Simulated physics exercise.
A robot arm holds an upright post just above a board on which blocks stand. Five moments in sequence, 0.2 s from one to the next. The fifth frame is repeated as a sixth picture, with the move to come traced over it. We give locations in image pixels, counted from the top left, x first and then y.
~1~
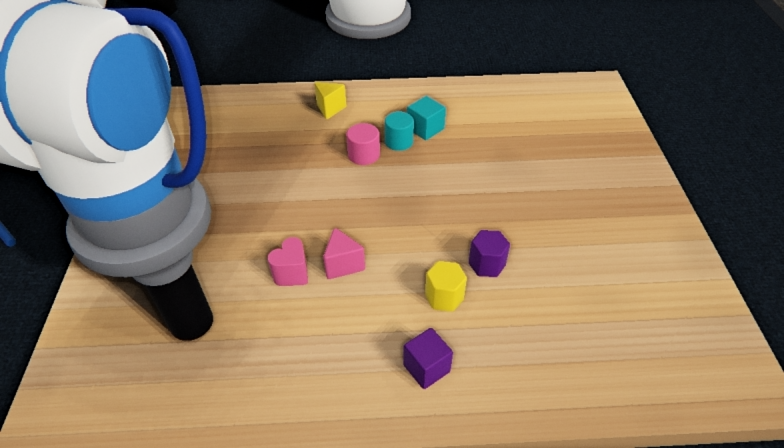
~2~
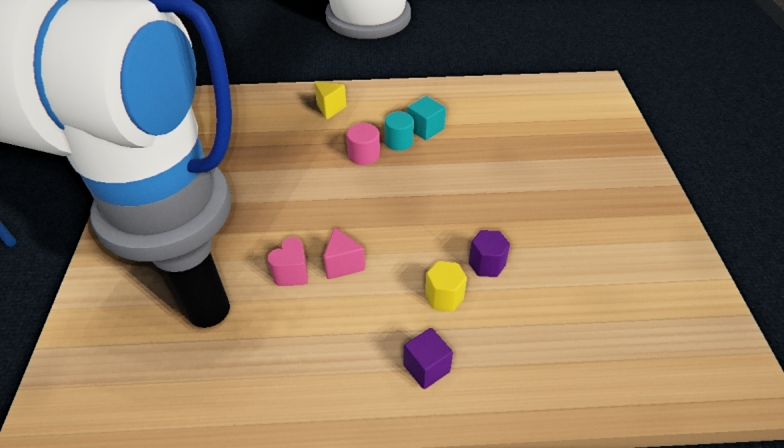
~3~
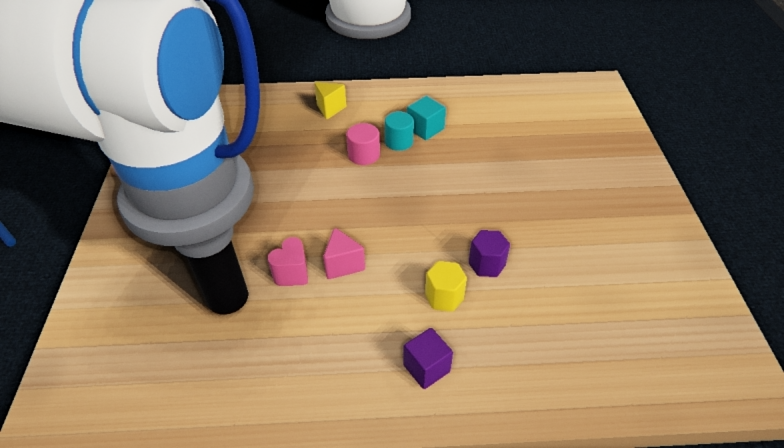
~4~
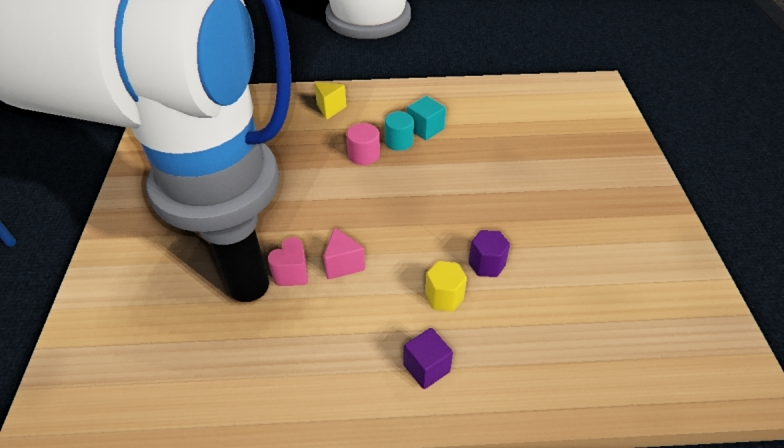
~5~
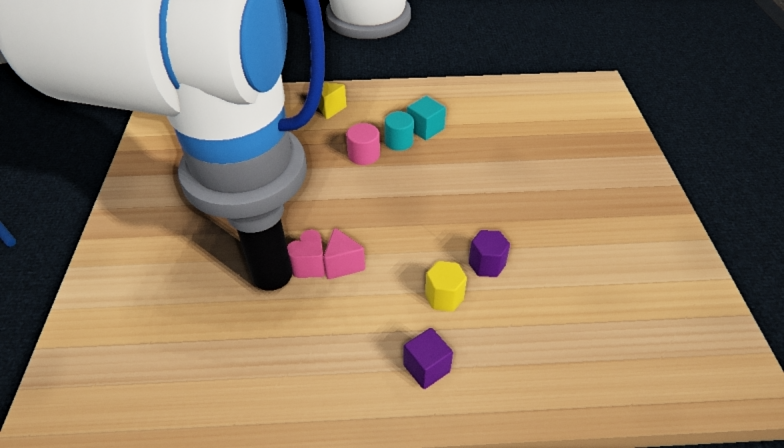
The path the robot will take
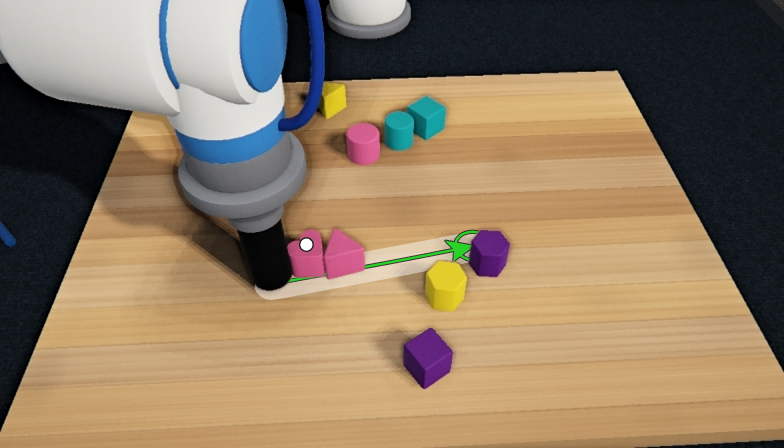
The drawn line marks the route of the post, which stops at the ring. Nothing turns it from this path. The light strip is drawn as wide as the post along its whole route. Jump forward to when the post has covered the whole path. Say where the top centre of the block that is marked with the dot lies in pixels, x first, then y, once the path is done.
Its top middle will sit at (484, 198).
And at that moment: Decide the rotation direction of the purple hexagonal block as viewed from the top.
Bird's-eye view: Clockwise.
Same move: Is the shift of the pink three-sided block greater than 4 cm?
I expect so.
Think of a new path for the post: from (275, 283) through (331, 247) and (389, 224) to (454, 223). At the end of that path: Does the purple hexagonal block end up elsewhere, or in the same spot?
It sits in its place.
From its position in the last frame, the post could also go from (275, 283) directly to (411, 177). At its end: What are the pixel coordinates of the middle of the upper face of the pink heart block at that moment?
My best guess is (378, 214).
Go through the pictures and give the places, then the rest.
In the first frame, lower end of the post at (192, 323), tops of blocks, pink heart block at (288, 253), pink three-sided block at (341, 244), yellow hexagonal block at (447, 275), purple hexagonal block at (491, 242).
In the second frame, post at (209, 310), blocks as before.
In the third frame, post at (228, 298), blocks as before.
In the fourth frame, post at (249, 286), blocks as before.
In the fifth frame, post at (273, 275), pink heart block at (306, 245), pink three-sided block at (341, 244), yellow hexagonal block at (447, 275), purple hexagonal block at (491, 242).
The drawn path runs from (275, 283) to (474, 246); the dot is on the pink heart block.
On the path given first. One third of the way, post at (344, 262); pink heart block at (375, 230); pink three-sided block at (403, 228), turned 20° anticlockwise.
Two thirds of the way, post at (411, 250); pink heart block at (436, 214), turned 20° anticlockwise; pink three-sided block at (461, 206), turned 40° anticlockwise.
At the end, post at (475, 237); pink heart block at (484, 197), turned 70° anticlockwise; pink three-sided block at (490, 180), turned 90° anticlockwise; yellow hexagonal block not moved; purple hexagonal block at (507, 245), turned 25° clockwise.
